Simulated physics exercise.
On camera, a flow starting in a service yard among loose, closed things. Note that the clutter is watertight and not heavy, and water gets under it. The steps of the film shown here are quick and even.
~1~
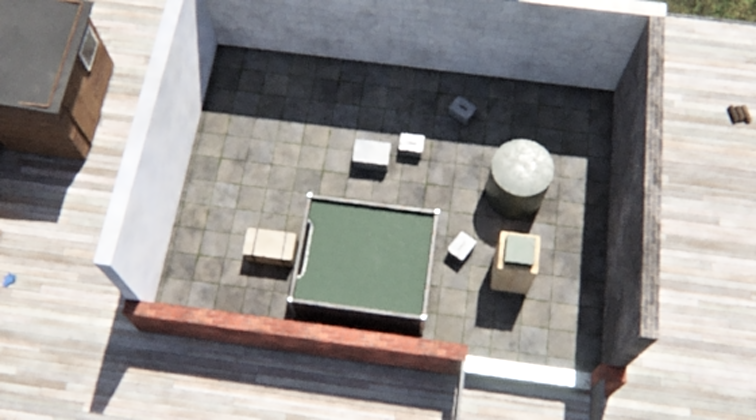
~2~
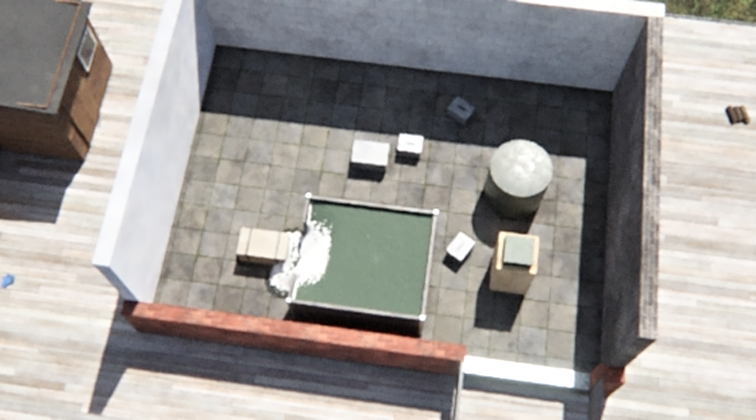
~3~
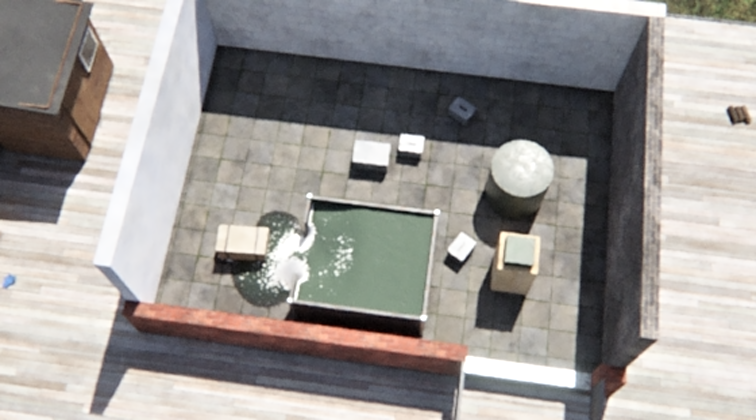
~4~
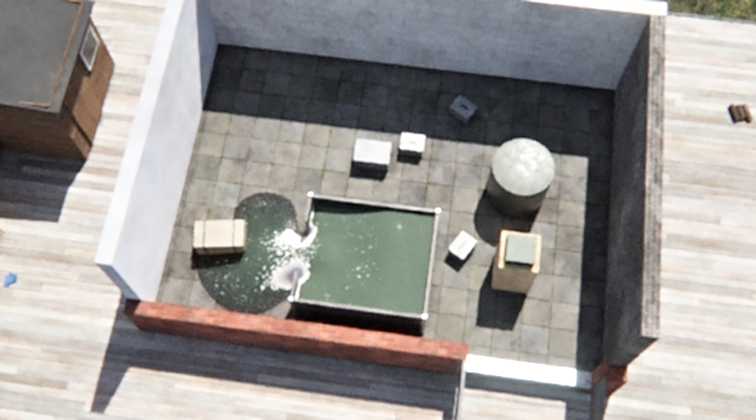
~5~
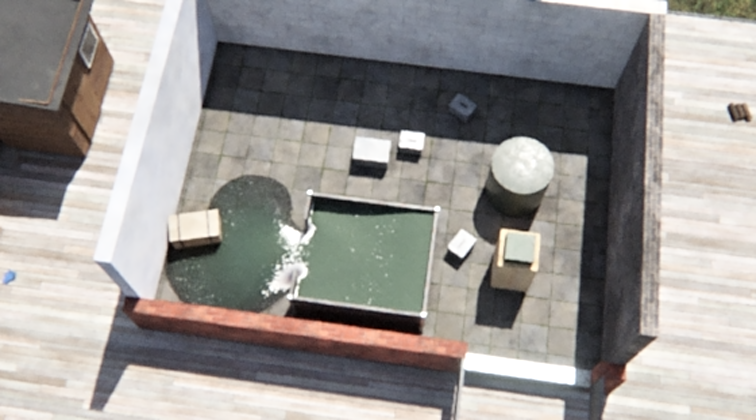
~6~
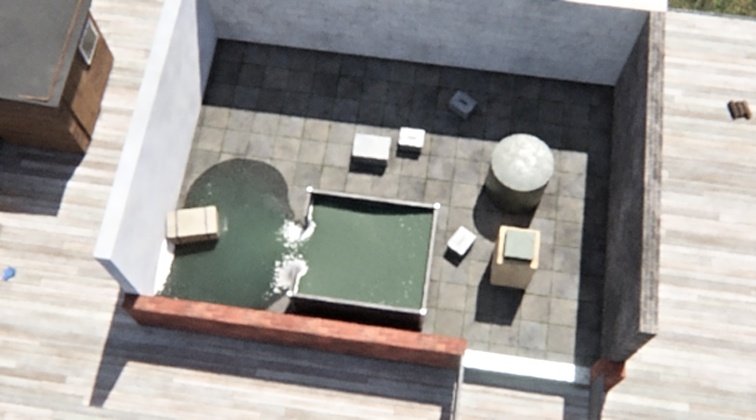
Water bursts in white froth through the left side of a dark green, square-sided tank in a walled, paved yard, seen from high above at a steady angle. A tan box sits left of the tank, two pale boxes above it, and a small white box, a domed grey-green container and a tan crate to its right. Green water spreads leftward across the paving, carrying the left box toward the pale wall, while the others stay put.
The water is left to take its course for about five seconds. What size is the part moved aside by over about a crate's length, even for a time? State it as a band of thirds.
Low band.
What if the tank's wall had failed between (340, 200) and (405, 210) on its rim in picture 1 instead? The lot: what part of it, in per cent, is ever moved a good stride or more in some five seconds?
Around 60 per cent.
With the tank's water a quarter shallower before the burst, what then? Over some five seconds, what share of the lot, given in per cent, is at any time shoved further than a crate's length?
20 per cent.
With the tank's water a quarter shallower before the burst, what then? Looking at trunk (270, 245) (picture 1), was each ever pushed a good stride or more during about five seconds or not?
I reckon over that mark.
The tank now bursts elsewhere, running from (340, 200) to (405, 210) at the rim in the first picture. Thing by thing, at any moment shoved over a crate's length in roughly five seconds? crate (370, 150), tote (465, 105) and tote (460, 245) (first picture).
Outcome by item - displaced that far / displaced that far / short of that distance.
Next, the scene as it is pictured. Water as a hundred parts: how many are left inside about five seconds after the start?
100 %.
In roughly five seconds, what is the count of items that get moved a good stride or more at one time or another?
That makes 1.
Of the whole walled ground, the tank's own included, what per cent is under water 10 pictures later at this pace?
Estimate: Near 35 %.
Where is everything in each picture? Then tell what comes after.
In the first frame, a trunk at (270, 243), on the bottom; a tote at (412, 143) rests on the ground; 0 of 5 have shifted.
In the second frame, a trunk at (263, 243) rests on the ground, close to its start; a tote at (410, 143), on the bottom; 1 of 5 have shifted.
In the third frame, a trunk at (242, 239) rests on the ground, a stride from its start; a tote at (412, 143), on the bottom; 1 of 5 have shifted.
In the fourth frame, a trunk at (219, 233), on the bottom, a stride from its start; a tote at (413, 142), on the bottom; 1 of 5 have shifted.
In the fifth frame, a trunk at (193, 225) rests on the ground, a stride from its start; a tote at (412, 140), on the bottom; 1 of 5 have shifted.
In the sixth frame, a trunk at (191, 222), on the bottom, a stride from its start; a tote at (412, 137) rests on the ground; 1 of 5 have shifted.
A moment on, 1 of 5 are well off their spots; 1 afloat.
Next, 1 of 5 are well off their spots; 1 afloat.
Later, 1 of 5 are well off their spots; 1 afloat.
In the end, 1 of 5 are well off their spots, and 1 have been at some point; 1 afloat.
